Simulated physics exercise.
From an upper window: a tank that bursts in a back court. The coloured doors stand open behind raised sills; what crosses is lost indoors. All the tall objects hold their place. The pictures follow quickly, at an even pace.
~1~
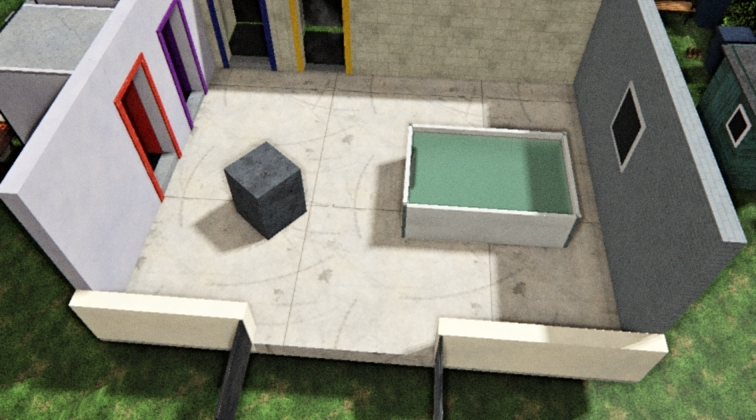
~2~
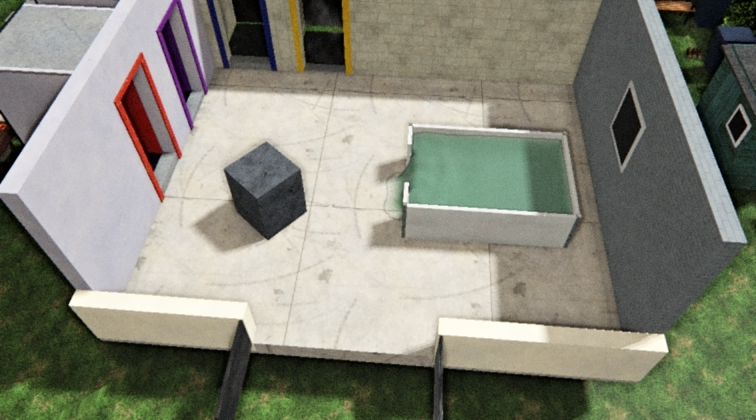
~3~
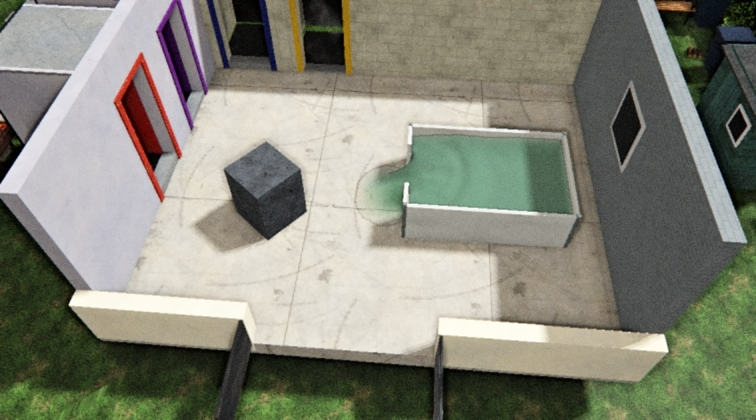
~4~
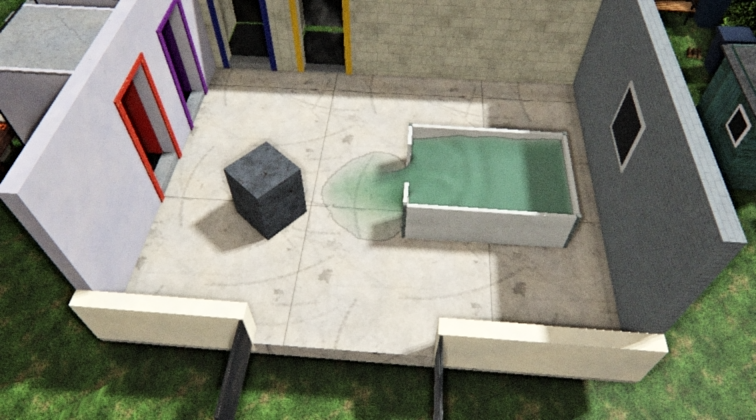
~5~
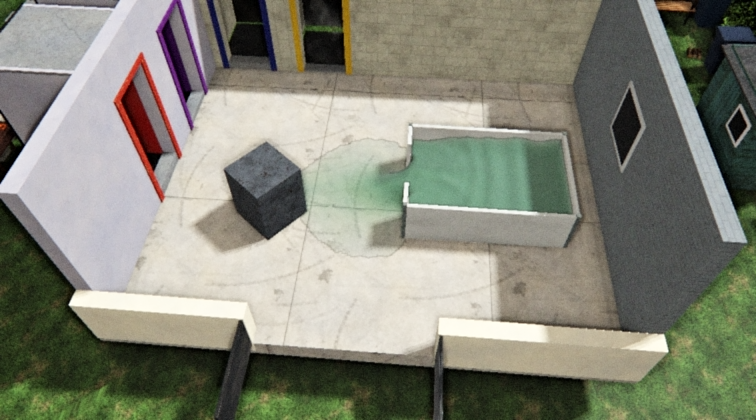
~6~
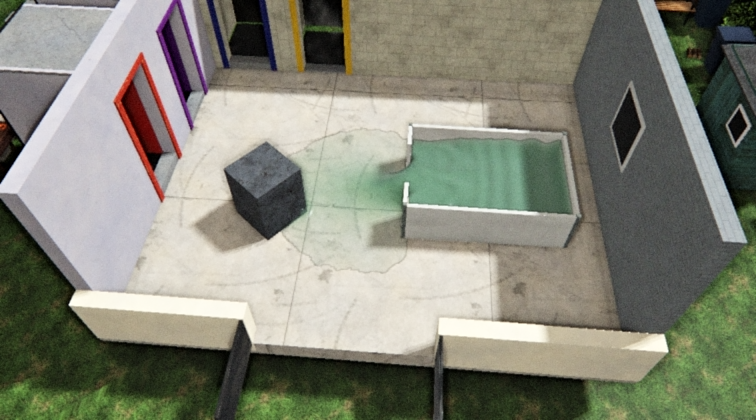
At first, green water lies still in an open white tank on the right of a paved court, with a dark block standing to its left. Then water pours through a gap in the tank's left side and fans out leftward across the paving, reaching the block and spreading wider.
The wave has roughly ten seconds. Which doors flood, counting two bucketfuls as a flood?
One by one: The purple door floods; the blue door floods; the yellow door floods; the red door holds within the limit.
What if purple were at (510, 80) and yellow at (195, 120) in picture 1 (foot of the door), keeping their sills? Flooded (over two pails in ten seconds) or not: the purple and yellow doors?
In short: Purple door is under; yellow door takes more.
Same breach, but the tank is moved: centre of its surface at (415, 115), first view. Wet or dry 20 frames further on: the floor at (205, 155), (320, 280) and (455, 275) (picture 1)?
In that order: Flooded, dry, free of water.
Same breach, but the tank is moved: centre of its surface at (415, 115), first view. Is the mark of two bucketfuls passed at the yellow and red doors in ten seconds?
Yellow floods; red takes more.
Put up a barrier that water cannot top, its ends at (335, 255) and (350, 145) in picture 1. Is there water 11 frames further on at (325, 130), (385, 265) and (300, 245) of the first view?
One after the other: Not flooded, wet, free of water.
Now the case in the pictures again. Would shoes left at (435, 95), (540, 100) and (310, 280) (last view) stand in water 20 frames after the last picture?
In that order: Clear, dry, wet.
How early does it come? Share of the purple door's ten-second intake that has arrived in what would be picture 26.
Close to 45 %.
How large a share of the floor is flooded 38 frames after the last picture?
Some 65 per cent.
A moment on, water covers 30 % of the floor; the purple door not reached, the blue door not reached, the yellow door not reached, the red door wet at the sill, nothing in.
Next, water covers 45 % of the floor; the purple door under two buckets in, the blue door wet at the sill, nothing in, the yellow door wet at the sill, nothing in, the red door wet at the sill, nothing in.
Then, water covers 45 % of the floor; the purple door far over two buckets in, the blue door over two buckets in, the yellow door under two buckets in, the red door wet at the sill, nothing in.
Later, water covers 65 % of the floor; the purple door far over two buckets in, the blue door over two buckets in, the yellow door under two buckets in, the red door wet at the sill, nothing in.
In the end, water covers 80 % of the floor; the purple door far over two buckets in, the blue door far over two buckets in, the yellow door over two buckets in, the red door wet at the sill, nothing in.
